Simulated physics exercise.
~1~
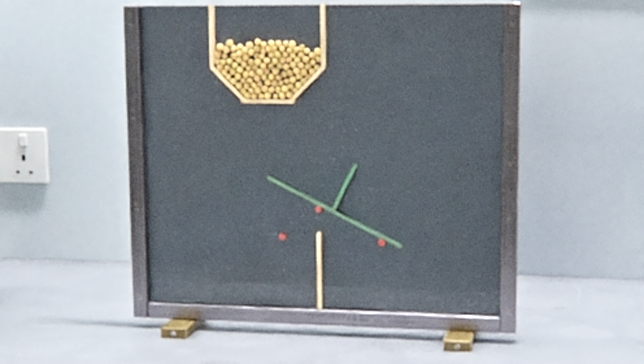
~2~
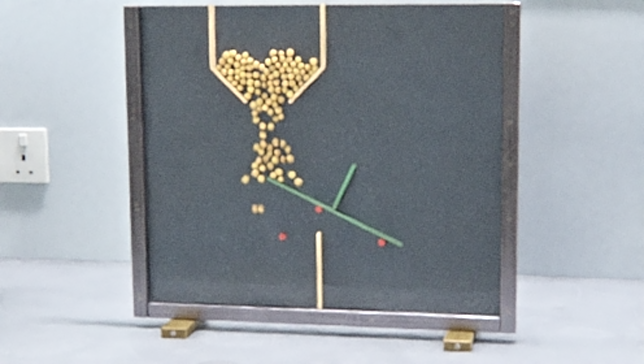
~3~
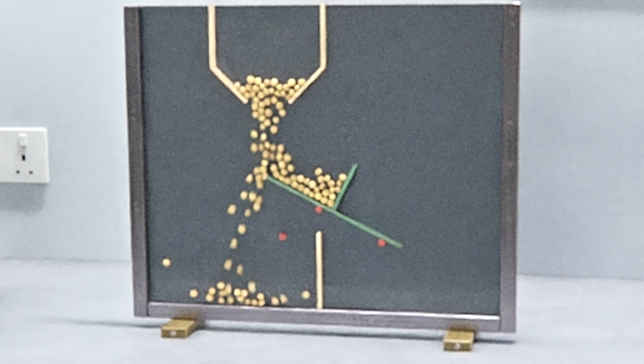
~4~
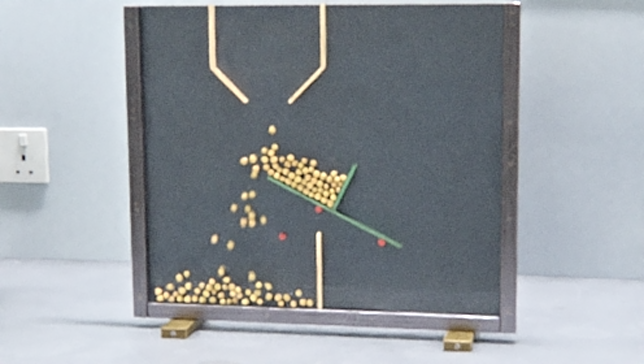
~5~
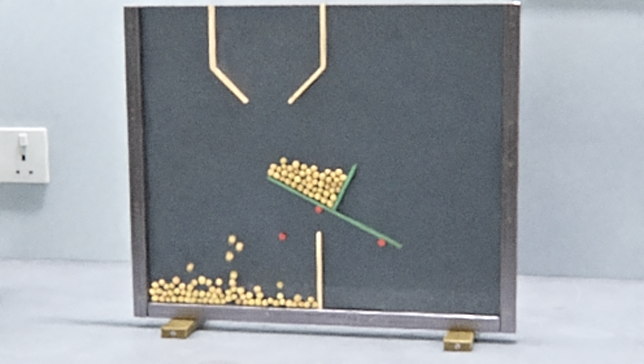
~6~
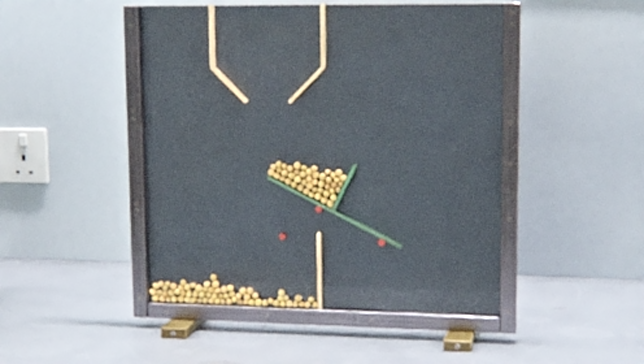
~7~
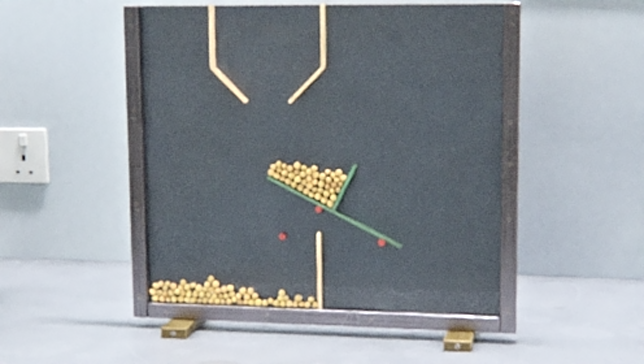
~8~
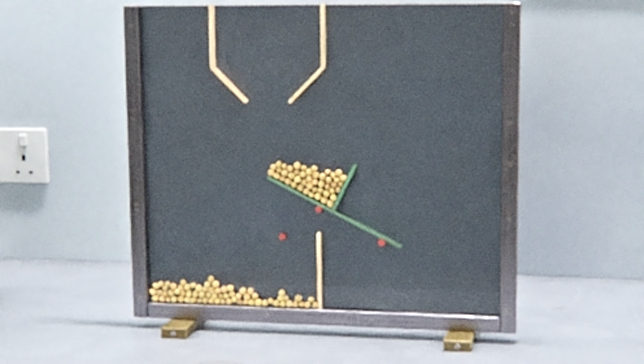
Pale wooden beads fill a hopper at the top of an upright, dark-backed case, seen from the front against a pale blue wall with a socket at the left. Below, a green tray with a short upright arm slopes down to the right among three red dots, above a pale divider between two bins. The beads pour from the hopper onto the tray's upper left end, some piling against the arm while others spill off the left into the left bin. The hopper empties and the last beads drop and settle. Finally, most lie in the left bin, some stay on the still-tilted tray, and the right bin is empty.
